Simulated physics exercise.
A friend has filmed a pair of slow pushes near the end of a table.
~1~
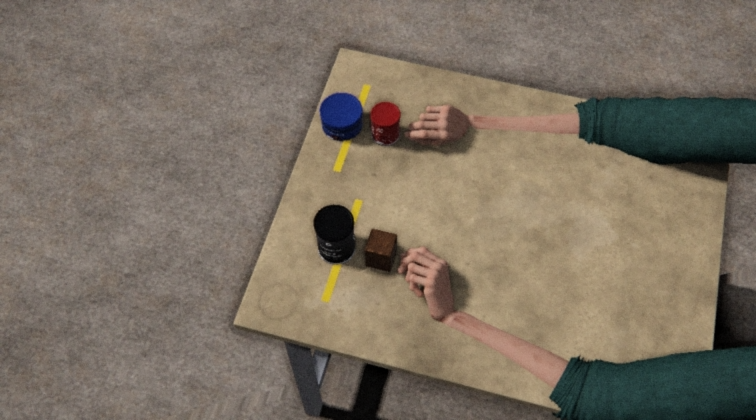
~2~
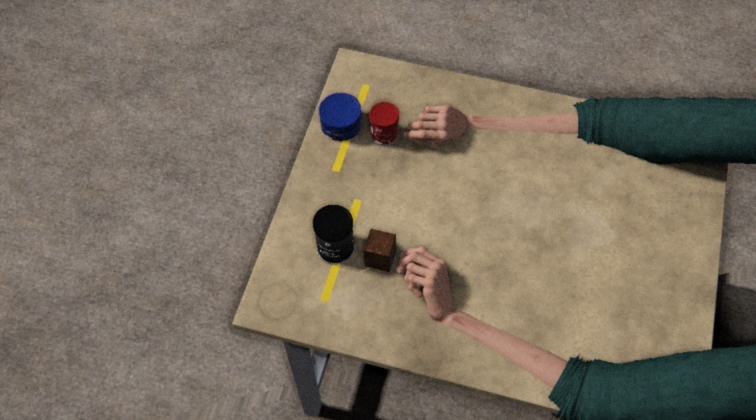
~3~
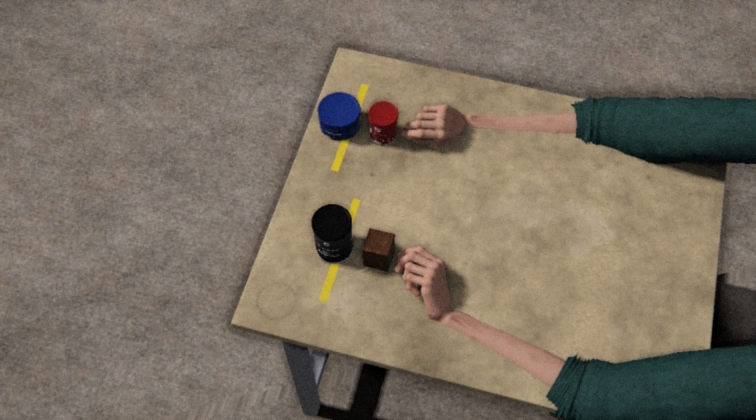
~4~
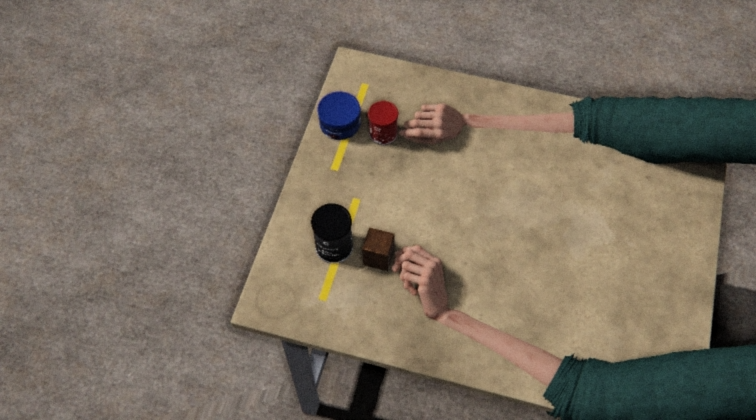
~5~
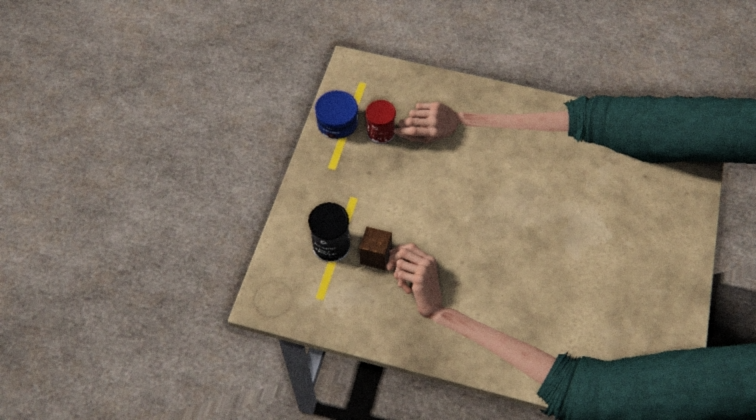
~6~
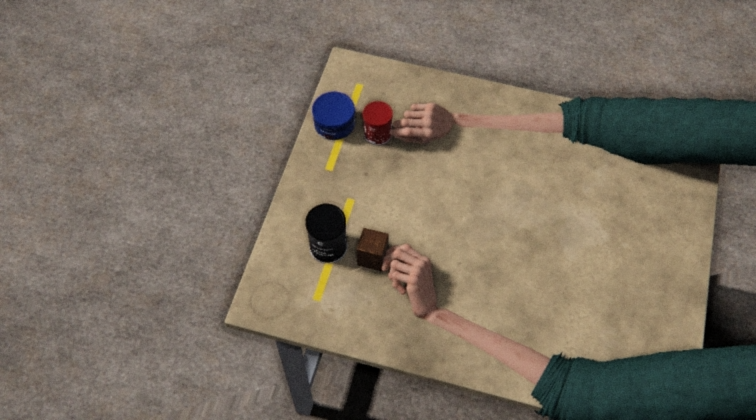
Two bare hands with green sleeves reach in from the right over a pale tan table on a grey-brown floor, seen from above. Near the table's left end, a blue tub and a red tin sit above a black tin and a small brown block, by two yellow strips. The view drifts very slightly, the table shifting a little left, while the hands and objects barely move against it.
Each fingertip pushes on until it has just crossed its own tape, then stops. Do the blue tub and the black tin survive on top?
Here the blue tub falls off the table; the black tin remains on top.
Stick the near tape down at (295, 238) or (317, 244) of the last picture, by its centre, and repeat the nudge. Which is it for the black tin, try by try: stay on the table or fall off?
Try by try, it drops to the floor; stays up.
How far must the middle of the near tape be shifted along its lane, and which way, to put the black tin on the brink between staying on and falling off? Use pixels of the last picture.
About 28 pixels left.
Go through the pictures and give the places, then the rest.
Blue tub (341, 117); black tin (336, 235); red tin (386, 124), in the first frame.
Black tin (334, 235); brown block (380, 251), in the second frame.
Blue tub (339, 117); red tin (383, 124), in the third frame.
Black tin (333, 234); brown block (379, 250), in the fourth frame.
Blue tub (337, 115); red tin (381, 123), in the fifth frame.
Blue tub (334, 116); black tin (327, 234); brown block (373, 250), in the sixth frame.
Then, 1.80 s after the last picture, blue tub tipped 19° from how it was near (294, 109); black tin moved about its own width near (289, 225).
Then, 2.14 s after the last picture, blue tub falling near (269, 180); black tin moved about its own width near (285, 224).
At rest, the blue tub drops to the floor, near (304, 256); the black tin is still on the table, near (285, 224).
